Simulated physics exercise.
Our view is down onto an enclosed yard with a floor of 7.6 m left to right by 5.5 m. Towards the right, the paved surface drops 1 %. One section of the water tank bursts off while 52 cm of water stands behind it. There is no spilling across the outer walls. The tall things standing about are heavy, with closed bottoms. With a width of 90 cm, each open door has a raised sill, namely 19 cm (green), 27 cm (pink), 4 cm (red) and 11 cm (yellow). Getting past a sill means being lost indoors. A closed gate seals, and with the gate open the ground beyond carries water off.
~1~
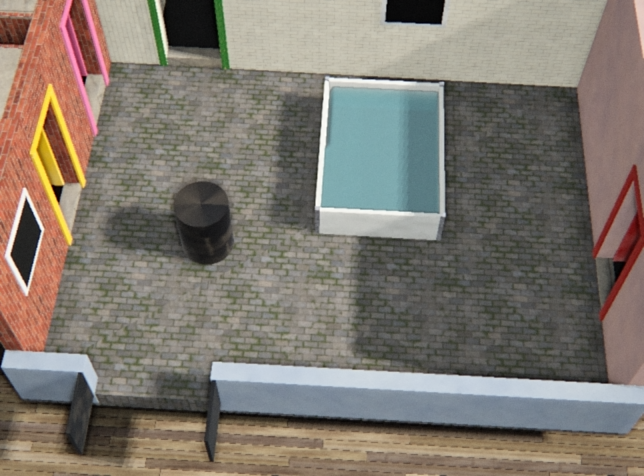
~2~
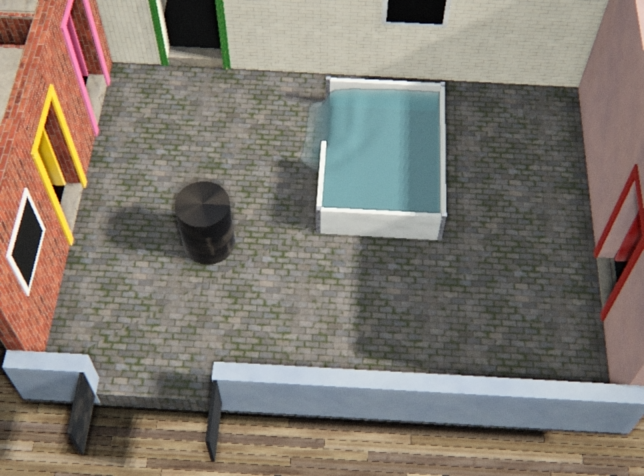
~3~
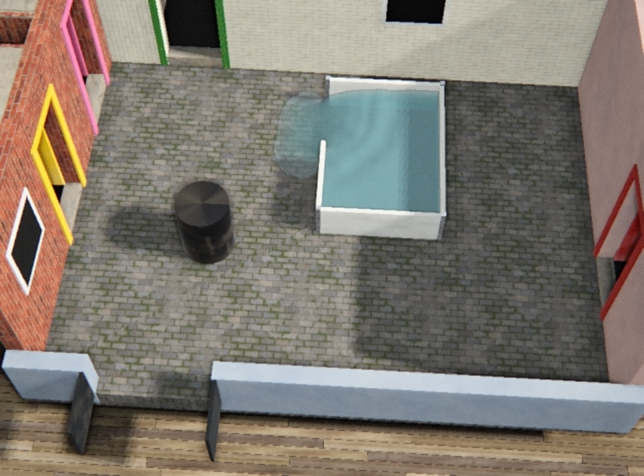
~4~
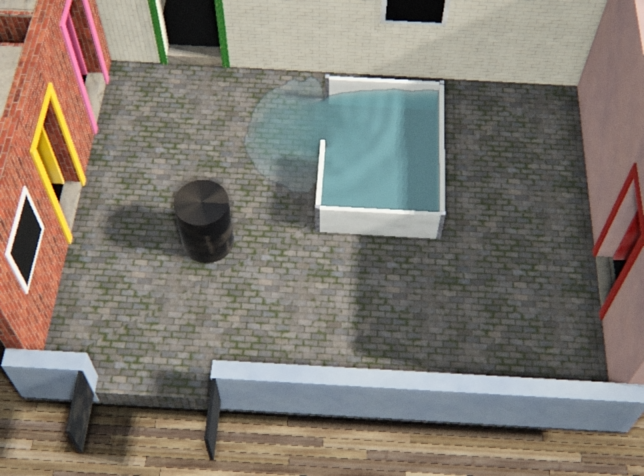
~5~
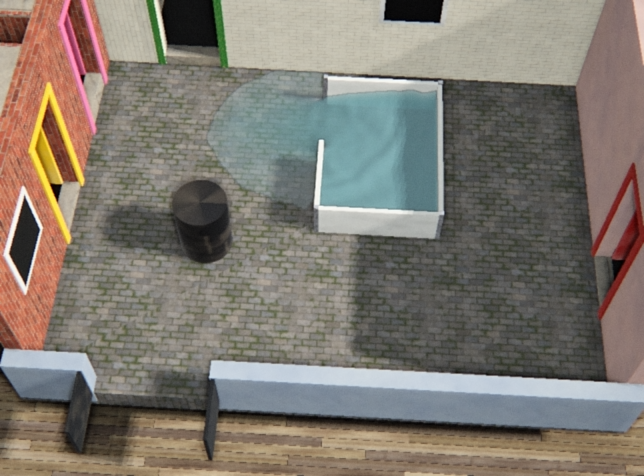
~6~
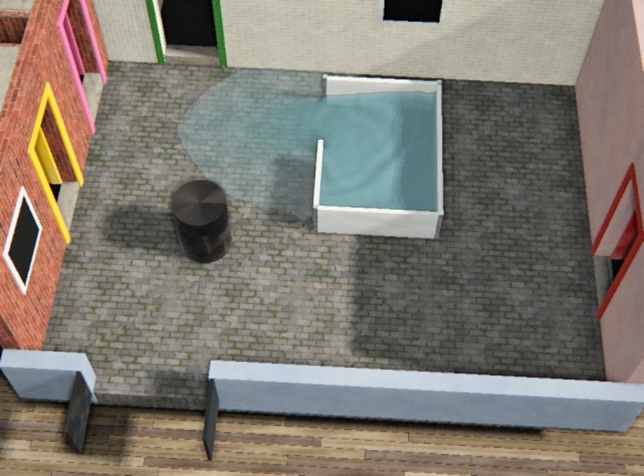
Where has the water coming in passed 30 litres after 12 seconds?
At the green door it has not passed it; at the pink door it has not passed it; at the red door it has not passed it; at the yellow door it has not passed it.
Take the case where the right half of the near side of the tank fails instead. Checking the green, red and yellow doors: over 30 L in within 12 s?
Green door doesn't reach it, red door surpasses it, yellow door doesn't reach it.
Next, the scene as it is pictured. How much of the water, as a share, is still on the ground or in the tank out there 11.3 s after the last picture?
Around 78 percent of the water.
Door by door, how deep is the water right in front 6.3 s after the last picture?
Depths: Green door 10 cm, pink door 9 cm, red door 0 cm, yellow door 6 cm.
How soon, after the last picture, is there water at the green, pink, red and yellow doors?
Green 0.3 s, pink 0.5 s, red 10.0 s, yellow 1.2 s.
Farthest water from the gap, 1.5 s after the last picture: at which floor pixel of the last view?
Around (70, 235).
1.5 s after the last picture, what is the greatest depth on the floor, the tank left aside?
Up to some 35 cm.
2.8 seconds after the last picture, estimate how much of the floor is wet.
Around 35 per cent wet.
Then, 0.7 s after the last picture water covers 20 % of the floor and is deepest (29 cm) near (315, 121); green door 13 cm at the sill, 0 L in, pink door 13 cm at the sill, 0 L in, red door not reached, yellow door not reached.
Then, 1.5 s after the last picture water covers 25 % of the floor and is deepest (35 cm) near (118, 75); green door 14 cm at the sill, 0 L in, pink door 26 cm at the sill, 0 L in, red door not reached, yellow door 12 cm at the sill, 0 L in.
Then, 2.8 s after the last picture water covers 35 % of the floor and is deepest (24 cm) near (160, 86); green door 15 cm at the sill, 0 L in, pink door 20 cm at the sill, 3 L in, red door not reached, yellow door 13 cm at the sill, 2 L in.
Then, 6.3 s after the last picture water covers 55 % of the floor and is deepest (16 cm) near (38, 372); green door 10 cm at the sill, 1 L in, pink door 9 cm at the sill, 3 L in, red door not reached, yellow door 6 cm at the sill, 5 L in.
Then, 11.3 s after the last picture water covers 85 % of the floor and is deepest (9 cm) near (594, 405); green door 5 cm at the sill, 1 L in, pink door 4 cm at the sill, 3 L in, red door 6 cm at the sill, 1 L in, yellow door 4 cm at the sill, 5 L in.
